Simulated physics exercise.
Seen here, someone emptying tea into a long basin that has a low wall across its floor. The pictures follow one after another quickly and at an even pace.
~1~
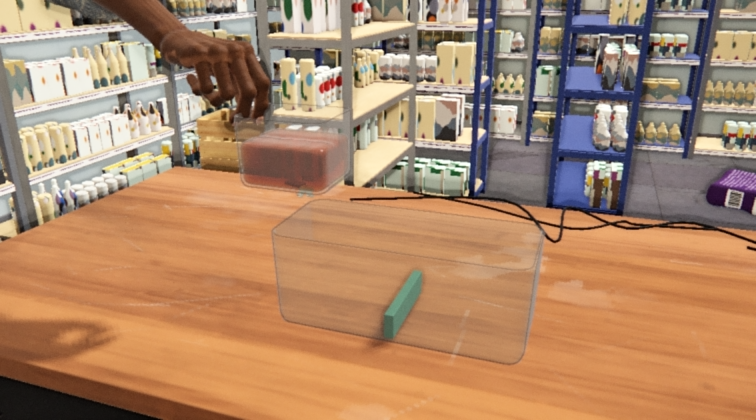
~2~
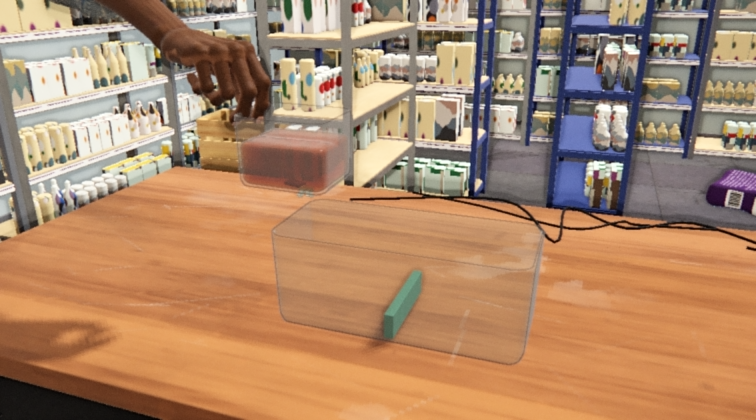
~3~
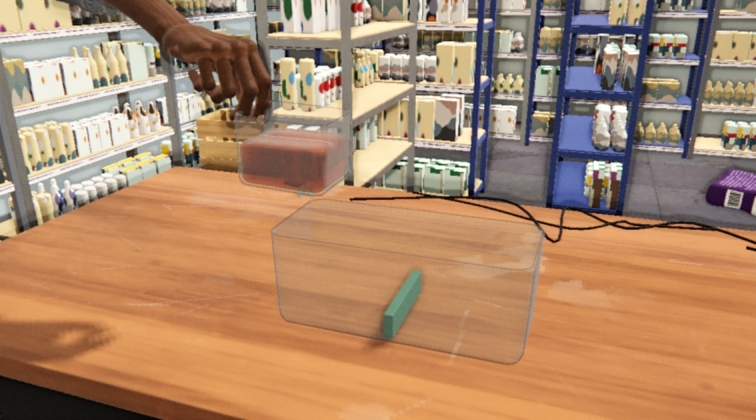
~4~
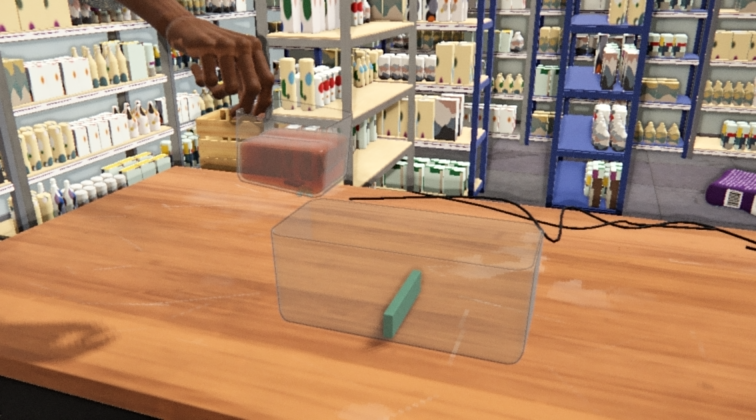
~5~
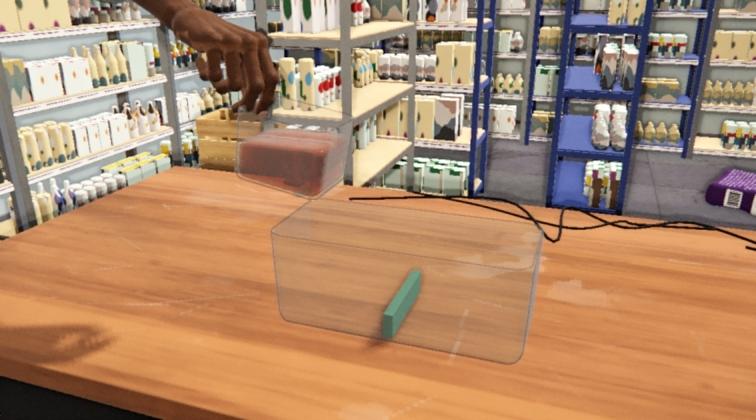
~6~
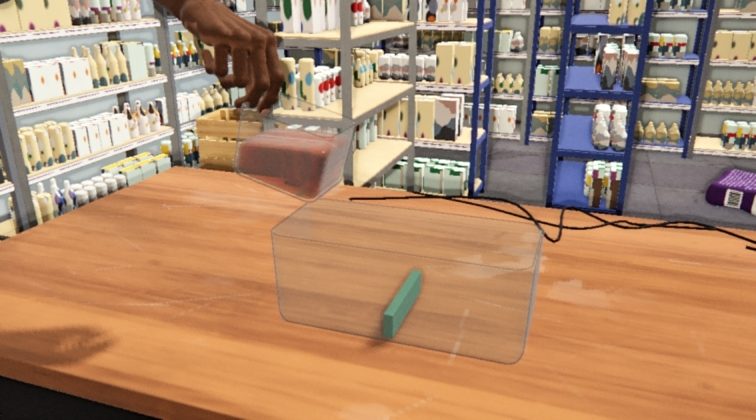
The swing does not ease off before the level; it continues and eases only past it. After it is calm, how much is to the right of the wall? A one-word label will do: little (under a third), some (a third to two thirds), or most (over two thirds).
Little.
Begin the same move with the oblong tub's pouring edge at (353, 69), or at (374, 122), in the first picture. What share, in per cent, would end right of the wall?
It would come to near 60 per cent, and then near 65 per cent.
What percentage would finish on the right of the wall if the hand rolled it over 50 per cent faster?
It comes to around 10 per cent.
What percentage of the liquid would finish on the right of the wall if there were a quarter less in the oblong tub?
That share would be some 5 parts in a hundred.
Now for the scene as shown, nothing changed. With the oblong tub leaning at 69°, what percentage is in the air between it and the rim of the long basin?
Near 20 %.
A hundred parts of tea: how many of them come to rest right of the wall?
I'd say near 15 in a hundred.
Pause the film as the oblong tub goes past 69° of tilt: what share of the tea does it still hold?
70 per cent or so.
A moment on, the oblong tub is tipped part way and 71 per cent is still to pour, 9 is left of the wall and 0 right of it.
Next, the oblong tub is tipped right over and 17 per cent is still to pour, 66 is left of the wall and 10 right of it.
Then the oblong tub is tipped right over and 0 per cent is still to pour, 85 is left of the wall and 13 right of it.
Later the oblong tub is tipped right over and 0 per cent is still to pour, 84 is left of the wall and 15 right of it.
In the end 84 per cent lies left of the wall, 15 right of it and 0 outside.
